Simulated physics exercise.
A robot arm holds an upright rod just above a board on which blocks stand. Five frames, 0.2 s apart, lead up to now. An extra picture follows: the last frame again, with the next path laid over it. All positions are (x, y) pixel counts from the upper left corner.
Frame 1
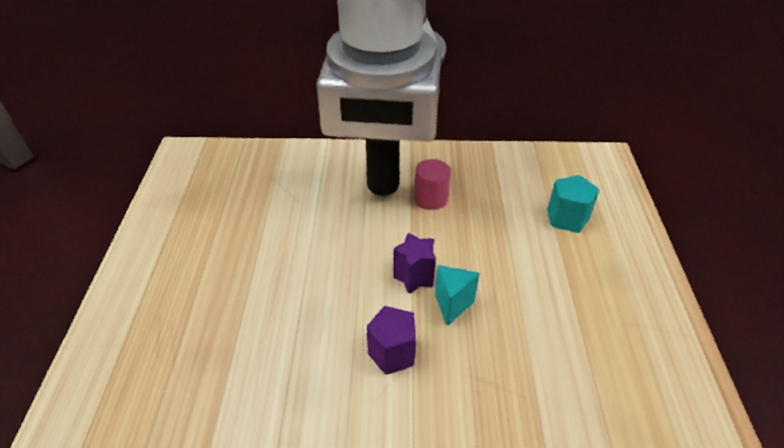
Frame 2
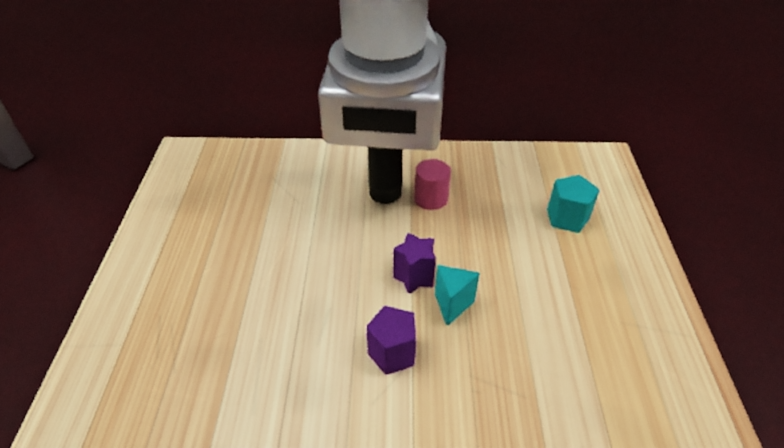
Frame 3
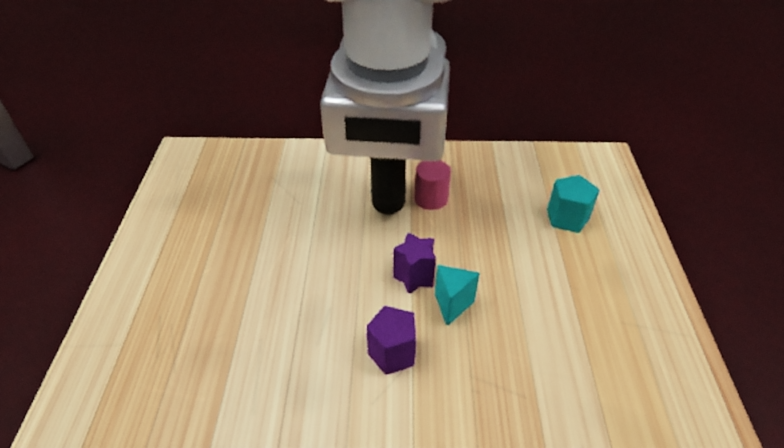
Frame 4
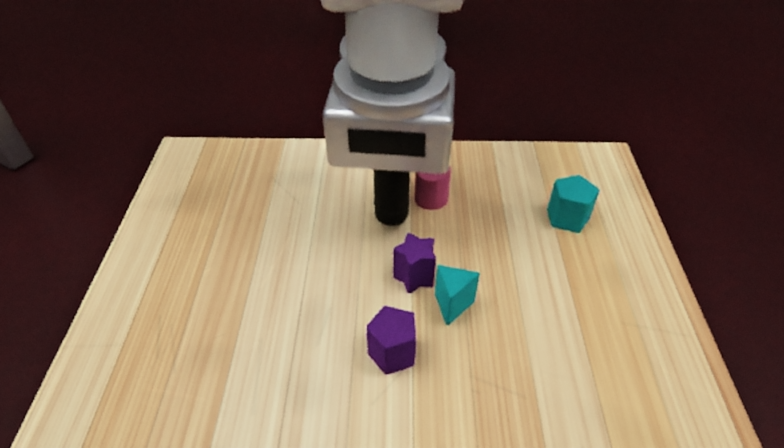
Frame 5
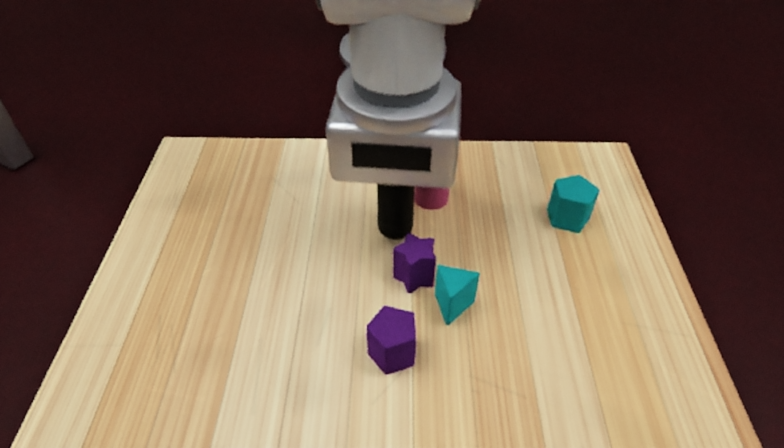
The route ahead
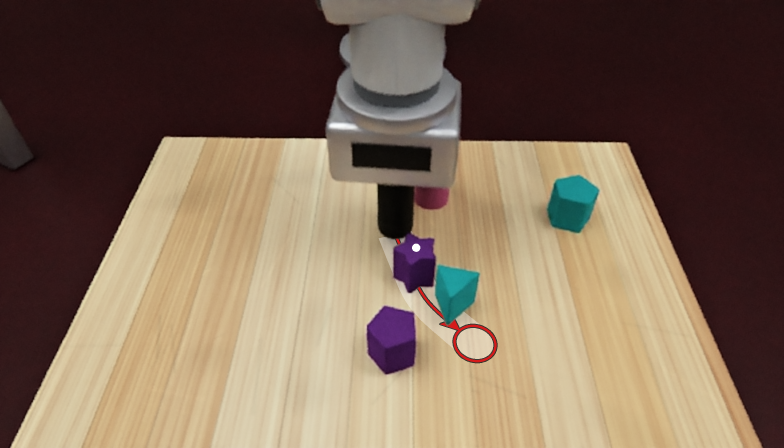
The clip shows a robot arm moving its upright black rod slowly toward the viewer over a wooden board, passing left of a pink cylinder and nearing a purple star-shaped block, while the purple and turquoise blocks stay still.
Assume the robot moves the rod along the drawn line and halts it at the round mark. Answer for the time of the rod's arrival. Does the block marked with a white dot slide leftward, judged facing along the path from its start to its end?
No
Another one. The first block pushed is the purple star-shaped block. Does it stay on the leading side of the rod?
As far as I can tell, the purple star-shaped block has dropped away to the side or behind.
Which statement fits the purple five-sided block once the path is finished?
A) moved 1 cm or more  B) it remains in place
The one that fits is B, it remains in place.
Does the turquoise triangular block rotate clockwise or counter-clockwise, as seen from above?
Seen from above, its turn is counter-clockwise.
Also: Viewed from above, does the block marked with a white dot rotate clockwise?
Yes, that is what happens.
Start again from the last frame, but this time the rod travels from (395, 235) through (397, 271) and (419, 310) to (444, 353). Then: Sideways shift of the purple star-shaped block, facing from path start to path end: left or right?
Toward the left.
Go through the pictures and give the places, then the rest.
The first picture shows lower end of the rod (383, 186), tops of blocks, purple five-sided block (393, 325), purple star-shaped block (416, 248), turquoise triangular block (456, 278).
The second picture shows rod (386, 194), blocks as before.
The third picture shows rod (388, 203), blocks as before.
The fourth picture shows rod (392, 214), blocks as before.
The fifth picture shows rod (395, 227), purple five-sided block (393, 325), purple star-shaped block (416, 248), turquoise triangular block (456, 278).
The drawn path runs from (395, 235) over (420, 290) to (475, 343); the dot is on the purple star-shaped block.
The first path, step by step. One third of the way, rod (412, 264); purple star-shaped block (427, 274); turquoise triangular block (470, 291), turned 35° anticlockwise.
Two thirds of the way, rod (436, 302); purple star-shaped block (444, 318); turquoise triangular block (480, 305), turned 105° anticlockwise.
At the end, rod (476, 336); purple five-sided block not moved; purple star-shaped block (449, 336), turned 35° clockwise; turquoise triangular block (517, 324), turned 90° anticlockwise.
